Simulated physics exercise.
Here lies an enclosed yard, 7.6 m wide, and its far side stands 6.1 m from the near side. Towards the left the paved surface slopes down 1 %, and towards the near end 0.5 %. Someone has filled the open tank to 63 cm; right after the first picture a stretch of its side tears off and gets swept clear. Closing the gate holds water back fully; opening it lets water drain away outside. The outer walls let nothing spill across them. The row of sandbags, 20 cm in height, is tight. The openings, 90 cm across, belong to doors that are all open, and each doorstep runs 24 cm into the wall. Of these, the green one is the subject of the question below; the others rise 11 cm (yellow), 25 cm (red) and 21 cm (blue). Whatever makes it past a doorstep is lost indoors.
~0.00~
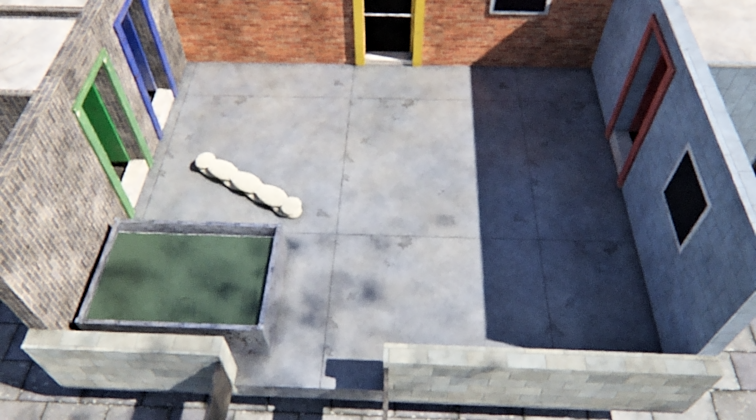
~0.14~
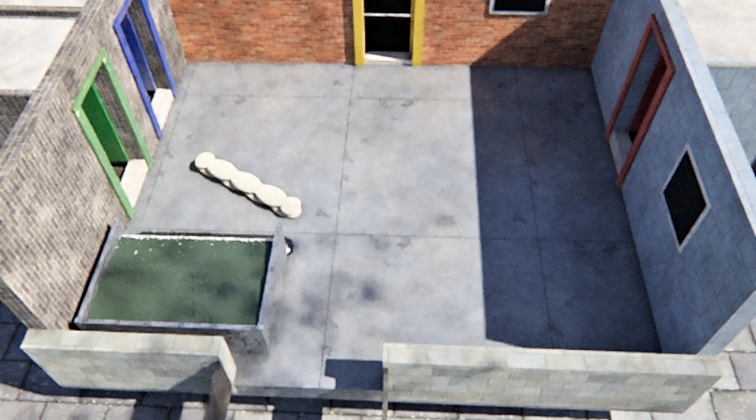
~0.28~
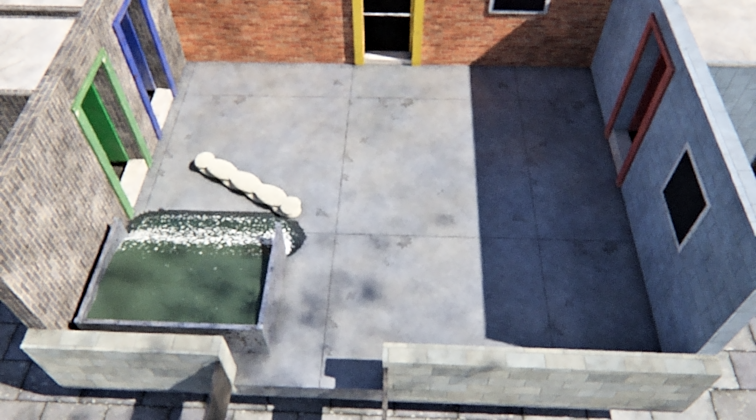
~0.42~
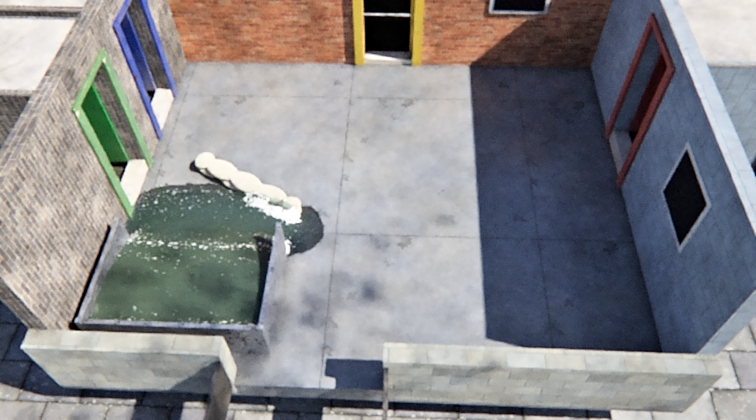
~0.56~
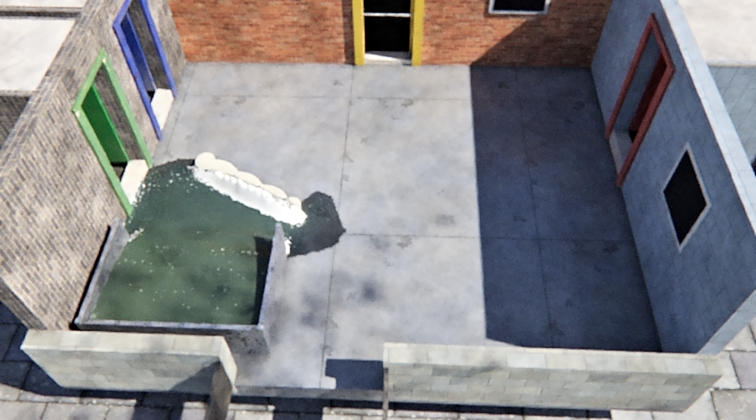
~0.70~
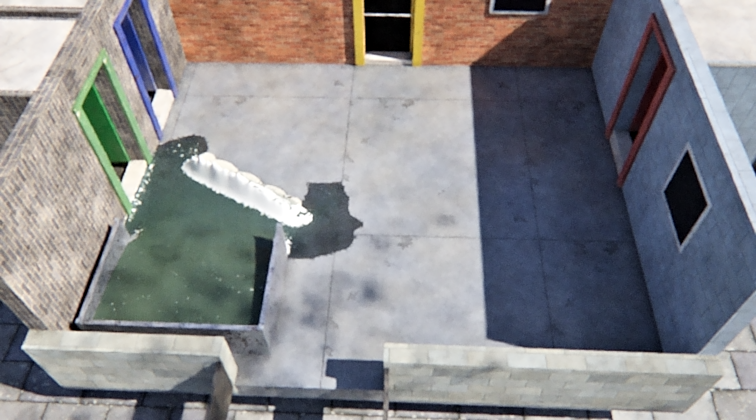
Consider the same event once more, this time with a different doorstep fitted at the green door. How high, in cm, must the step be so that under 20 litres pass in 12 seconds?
Roughly 28 cm.
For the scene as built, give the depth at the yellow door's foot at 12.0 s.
2.5 cm.
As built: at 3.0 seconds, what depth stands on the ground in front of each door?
Lab note, depth in cm: Yellow 7; red 0; blue 10; green 23.
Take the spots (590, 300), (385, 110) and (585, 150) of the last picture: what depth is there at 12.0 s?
Depths in order: 6 / 3 / 2 cm.
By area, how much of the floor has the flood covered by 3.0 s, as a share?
About 55 per cent.
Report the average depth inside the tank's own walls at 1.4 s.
The mean depth is roughly 25 cm.
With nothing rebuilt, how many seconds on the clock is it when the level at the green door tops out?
Around 2.0 seconds.
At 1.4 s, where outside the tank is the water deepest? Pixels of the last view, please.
Look close to (150, 166).
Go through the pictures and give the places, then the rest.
In the first frame, still water, 63 cm deep, in the open tank at (186, 274); the green door at (120, 146) is dry.
In the second frame, water pours out on the far side and has run 0.2 m, to a hidden place; about 8 cm deep outside, 63 cm at the back.
In the third frame, water pours out on the far side and has run 0.7 m, to (151, 215); about 11 cm deep outside, 62 cm at the back.
In the fourth frame, the front is at (171, 189), 1.2 m from the gap on the far side; 2.7 m2 of floor is wet, 55 cm left at the back.
In the fifth frame, the front is at (180, 164), 1.7 m from the gap on the far side; 3.6 m2 of floor is wet, 53 cm left at the back.
In the sixth frame, water pours out on the far side and has run 2.3 m, to (188, 140); about 12 cm deep outside, 51 cm at the back; water is at the green door at (120, 146).
After 1.4 s water covers 25 % of the floor, deepest (47 cm) near (150, 166); 25 cm at the green door, 0 litres in over its 20 cm doorstep.
After 3.0 s water covers 55 % of the floor, deepest (28 cm) near (182, 79); 23 cm at the green door, 70 litres in over its 20 cm doorstep.
After 12.0 s water covers 95 % of the floor, deepest (8 cm) near (80, 361); 6 cm at the green door, 74 litres in over its 20 cm doorstep.
At the green door as built, the water arrived by 0.6 s and peaked near 35 cm at 2.0 s.
Run again over the same 12 s with other heights there, 36 litres in over 24 cm, 9 litres over 33 cm. The limit of 20 litres is kept from about 28 cm up.
